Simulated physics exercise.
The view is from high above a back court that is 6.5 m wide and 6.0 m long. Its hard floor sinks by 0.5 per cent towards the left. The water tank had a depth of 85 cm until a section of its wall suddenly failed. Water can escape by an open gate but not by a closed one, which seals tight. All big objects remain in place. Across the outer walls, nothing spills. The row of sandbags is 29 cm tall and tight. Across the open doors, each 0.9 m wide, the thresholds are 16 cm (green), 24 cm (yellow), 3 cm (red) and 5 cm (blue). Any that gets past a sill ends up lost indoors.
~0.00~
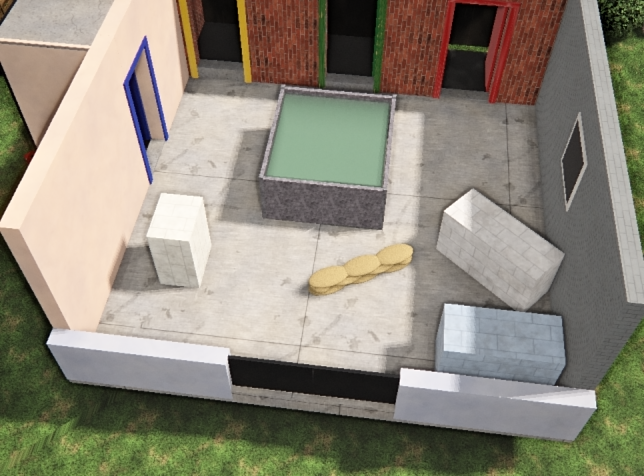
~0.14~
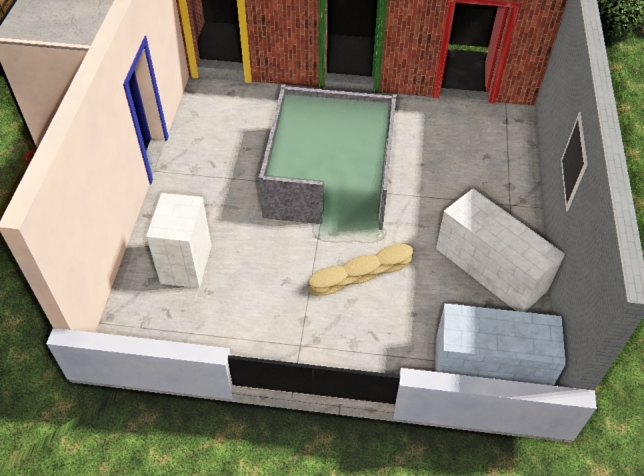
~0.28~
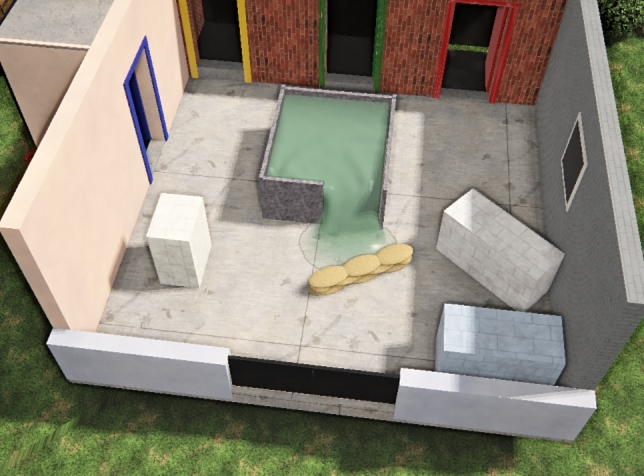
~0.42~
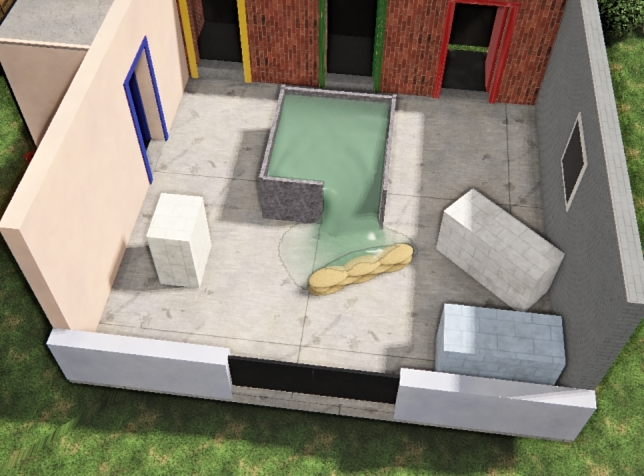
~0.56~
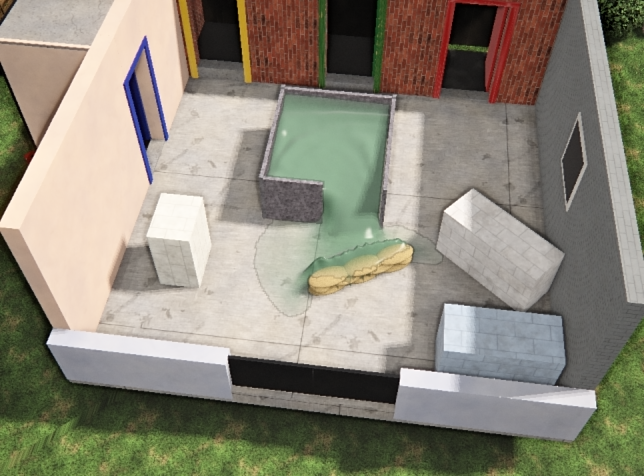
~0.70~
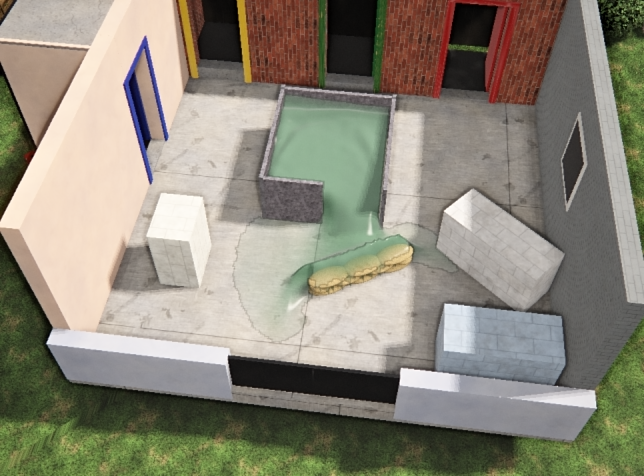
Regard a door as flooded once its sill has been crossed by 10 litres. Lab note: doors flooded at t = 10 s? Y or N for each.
Result: The green door will not let too much through. The yellow door will not let too much through. The red door will let too much through. The blue door will let too much through.
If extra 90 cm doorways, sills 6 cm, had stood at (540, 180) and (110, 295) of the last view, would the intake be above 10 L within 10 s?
Well, the first one ends up on the low side, the second one on the high side.
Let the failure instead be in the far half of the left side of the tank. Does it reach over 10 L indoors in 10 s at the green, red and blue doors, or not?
Then green would come out on the low side, red on the high side and blue on the high side.
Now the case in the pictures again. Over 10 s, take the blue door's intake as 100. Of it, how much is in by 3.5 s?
Around 0 percent.
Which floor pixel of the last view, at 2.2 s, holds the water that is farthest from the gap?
That would be close to (87, 358).
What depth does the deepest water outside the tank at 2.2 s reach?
Roughly 46 cm.
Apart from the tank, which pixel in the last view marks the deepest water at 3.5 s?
You'll find it around (372, 261).
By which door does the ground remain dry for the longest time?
That would be the green door, last of all.
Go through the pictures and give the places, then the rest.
The water tank at (331, 139) is whole and still, 85 cm deep, in the first picture.
Water pours out at (351, 213) and has run 0.5 m, to (318, 230); typically 8 cm deep outside, 85 cm at the water tank's back, in the second picture.
The front is at (324, 265), 0.9 m from the gap at (351, 214); 0.9 m2 of floor is under water; 85 cm left at the back of the water tank, in the third picture.
Water pours out at (351, 214) and has run 1.3 m, to (305, 283); typically 14 cm deep outside, 84 cm at the water tank's back, in the fourth picture.
Water pours out at (351, 214) and has run 1.8 m, to (288, 309); typically 8 cm deep outside, 75 cm at the water tank's back, in the fifth picture.
The front is at (271, 332), 2.3 m from the gap at (351, 214); 3.3 m2 of floor is under water; 71 cm left at the back of the water tank, in the sixth picture.
After 1.4 s water covers 35 % of the floor and is deepest (60 cm) near (372, 261); green door not reached, yellow door not reached, red door not reached, blue door not reached.
After 2.2 s water covers 55 % of the floor and is deepest (46 cm) near (372, 261); green door not reached, yellow door not reached, red door not reached, blue door not reached.
After 3.5 s water covers 75 % of the floor and is deepest (36 cm) near (372, 261); green door not reached, yellow door not reached, red door 6 cm at the sill, 3 L in, blue door 9 cm at the sill, 0 L in.
After 6.0 s water covers 90 % of the floor and is deepest (20 cm) near (360, 259); green door 8 cm at the sill, 0 L in, yellow door 17 cm at the sill, 0 L in, red door 8 cm at the sill, 36 L in, blue door 10 cm at the sill, 28 L in.
After 10.0 s water covers 95 % of the floor and is deepest (14 cm) near (312, 90); green door 10 cm at the sill, 0 L in, yellow door 11 cm at the sill, 0 L in, red door 9 cm at the sill, 95 L in, blue door 6 cm at the sill, 51 L in.
